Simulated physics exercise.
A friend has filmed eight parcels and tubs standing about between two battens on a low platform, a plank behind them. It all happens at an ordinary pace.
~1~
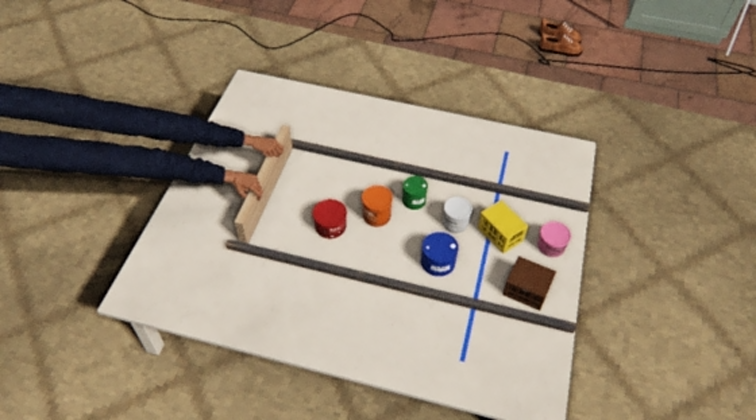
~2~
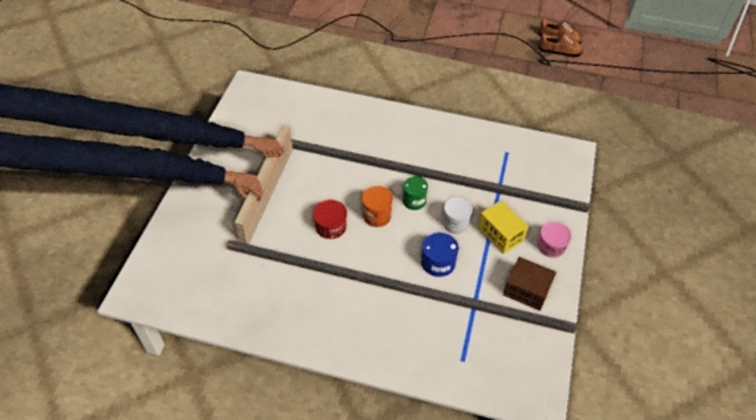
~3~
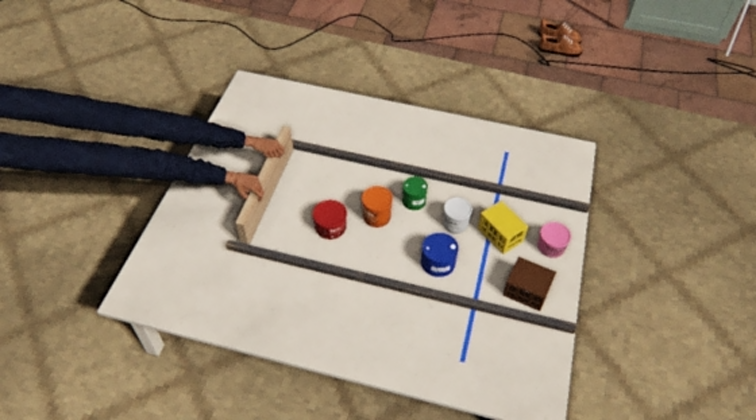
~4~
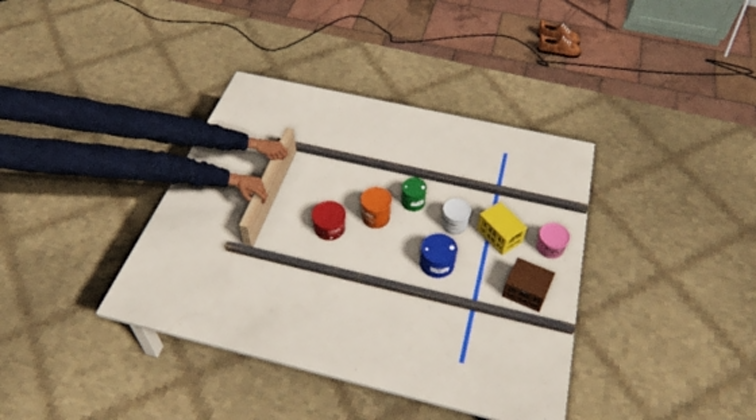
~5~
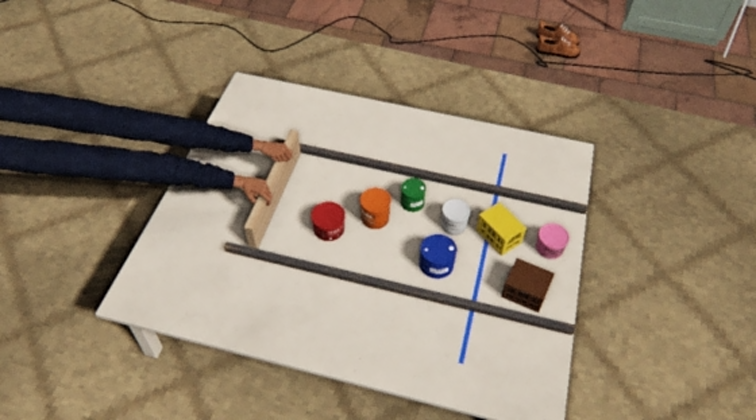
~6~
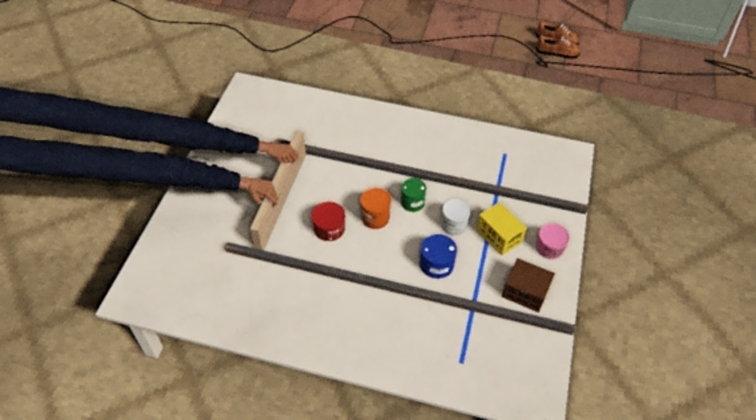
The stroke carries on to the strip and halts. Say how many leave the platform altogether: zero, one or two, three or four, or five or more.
As it turns out, the number that fall off is zero.
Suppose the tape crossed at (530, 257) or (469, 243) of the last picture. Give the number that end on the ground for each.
The counts: 2 and 0.
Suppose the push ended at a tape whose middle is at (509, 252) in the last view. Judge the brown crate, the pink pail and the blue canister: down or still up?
The brown crate holds on; the pink pail falls; the blue canister survives.
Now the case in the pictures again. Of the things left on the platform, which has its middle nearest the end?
It is the pink pail.
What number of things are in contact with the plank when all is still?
In contact: 3.
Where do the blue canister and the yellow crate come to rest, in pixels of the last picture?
First (509, 289), then (551, 238).
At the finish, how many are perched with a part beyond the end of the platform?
1 of them.
Soon after, none off yet; pink pail at rest near (552, 242); brown crate at rest near (528, 285); yellow crate at rest near (501, 229).
After that, none off yet; pink pail moving near (554, 242); brown crate at rest near (528, 285); yellow crate displaced a little near (523, 232).
In the end, the number that fall off is zero.
